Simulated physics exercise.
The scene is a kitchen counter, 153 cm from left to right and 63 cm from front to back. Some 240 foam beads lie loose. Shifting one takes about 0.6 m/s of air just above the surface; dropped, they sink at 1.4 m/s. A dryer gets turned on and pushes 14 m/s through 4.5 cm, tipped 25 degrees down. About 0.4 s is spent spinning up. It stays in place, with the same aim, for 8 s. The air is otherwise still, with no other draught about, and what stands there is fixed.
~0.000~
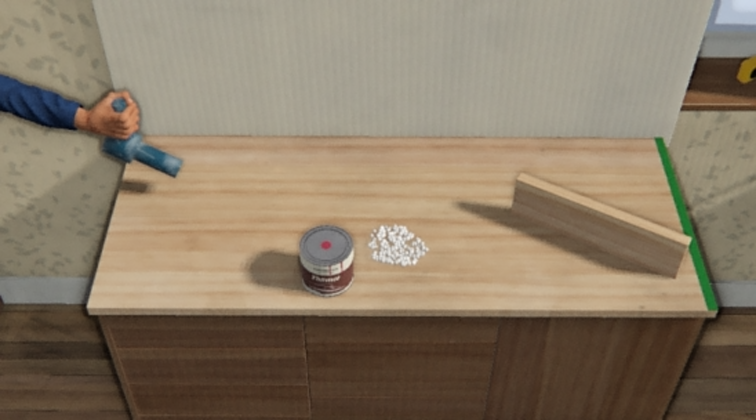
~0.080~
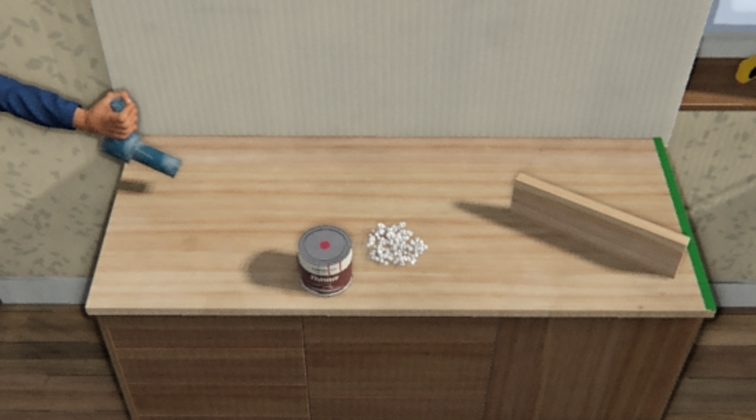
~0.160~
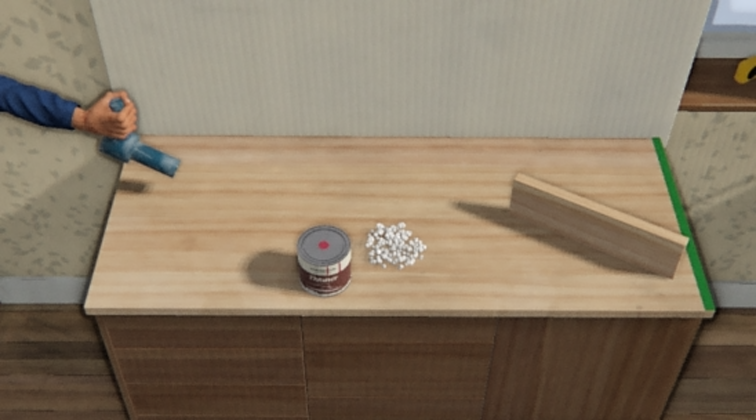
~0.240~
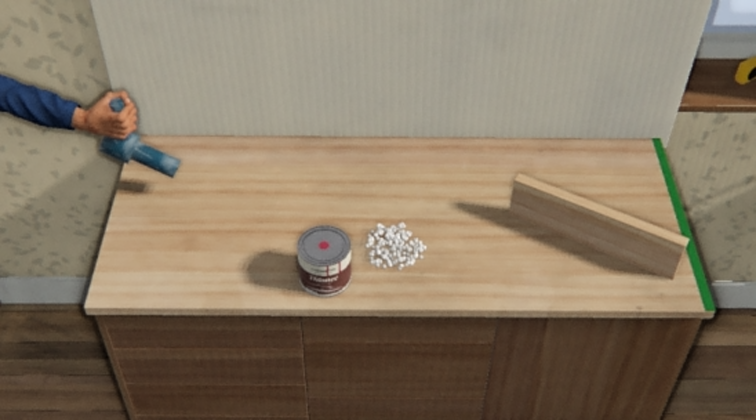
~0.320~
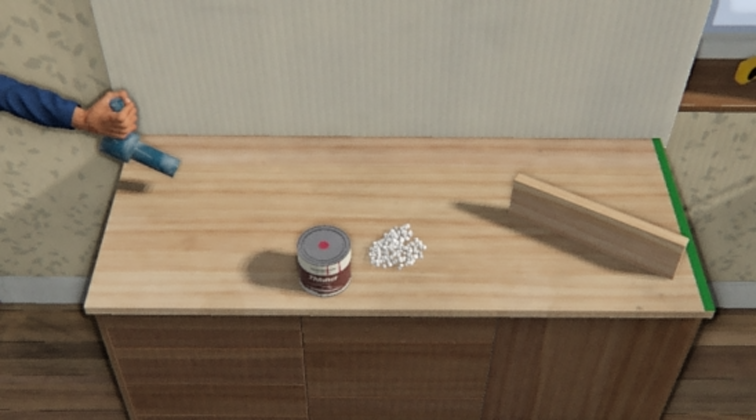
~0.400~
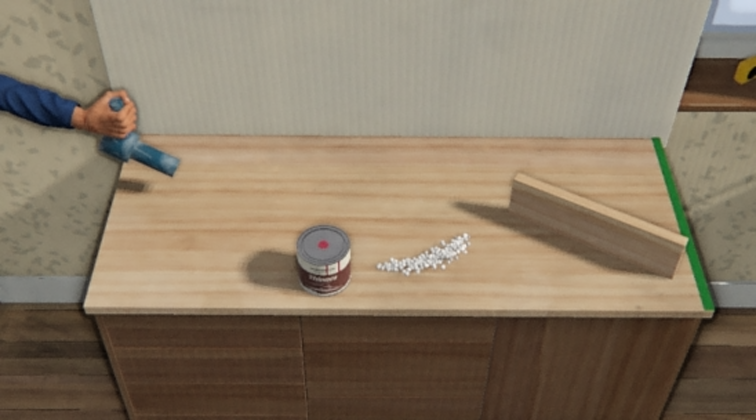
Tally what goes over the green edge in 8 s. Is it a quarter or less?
Yes, it is a quarter or less.
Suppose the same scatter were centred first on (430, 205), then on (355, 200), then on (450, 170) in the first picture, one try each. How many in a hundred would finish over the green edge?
Roughly 80 %, then 90 %, then 100 %.
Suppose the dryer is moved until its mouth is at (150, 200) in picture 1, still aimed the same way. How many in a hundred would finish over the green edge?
You'd be looking at something like 40 in a hundred.
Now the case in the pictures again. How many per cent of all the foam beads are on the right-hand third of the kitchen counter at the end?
Near 0 per cent at the end.
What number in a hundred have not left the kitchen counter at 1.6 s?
Near 0 %.
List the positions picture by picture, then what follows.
In the first frame, the middle of the foam beads is near (396, 248), none has stirred yet and the mouth of the dryer is at (179, 170).
In the second frame, the middle of the foam beads is near (395, 247), none has stirred yet and the green edge is centred on (686, 216).
In the third frame, the middle of the foam beads is near (394, 247), none has stirred yet, the top of a tin is at (324, 245) and the top of a board is at (599, 208).
In the fourth frame, the middle of the foam beads is near (394, 248) and none has stirred yet.
In the fifth frame, the middle of the foam beads is near (394, 248), the farthest in sight from the dryer is at (422, 257) and about 10 % have left their places.
In the sixth frame, the middle of the foam beads is near (434, 261), the farthest in sight from the dryer is at (468, 244) and all have left their places.
After 1.6 s, 0 % are on the move or not yet settled, 8 % are over the green edge.
After 2.6 s, 0 % are on the move or not yet settled, 8 % are over the green edge.
After 4.4 s, 0 % are on the move or not yet settled, 8 % are over the green edge.
After 8.0 s, at the end, 8 % are over the green edge.
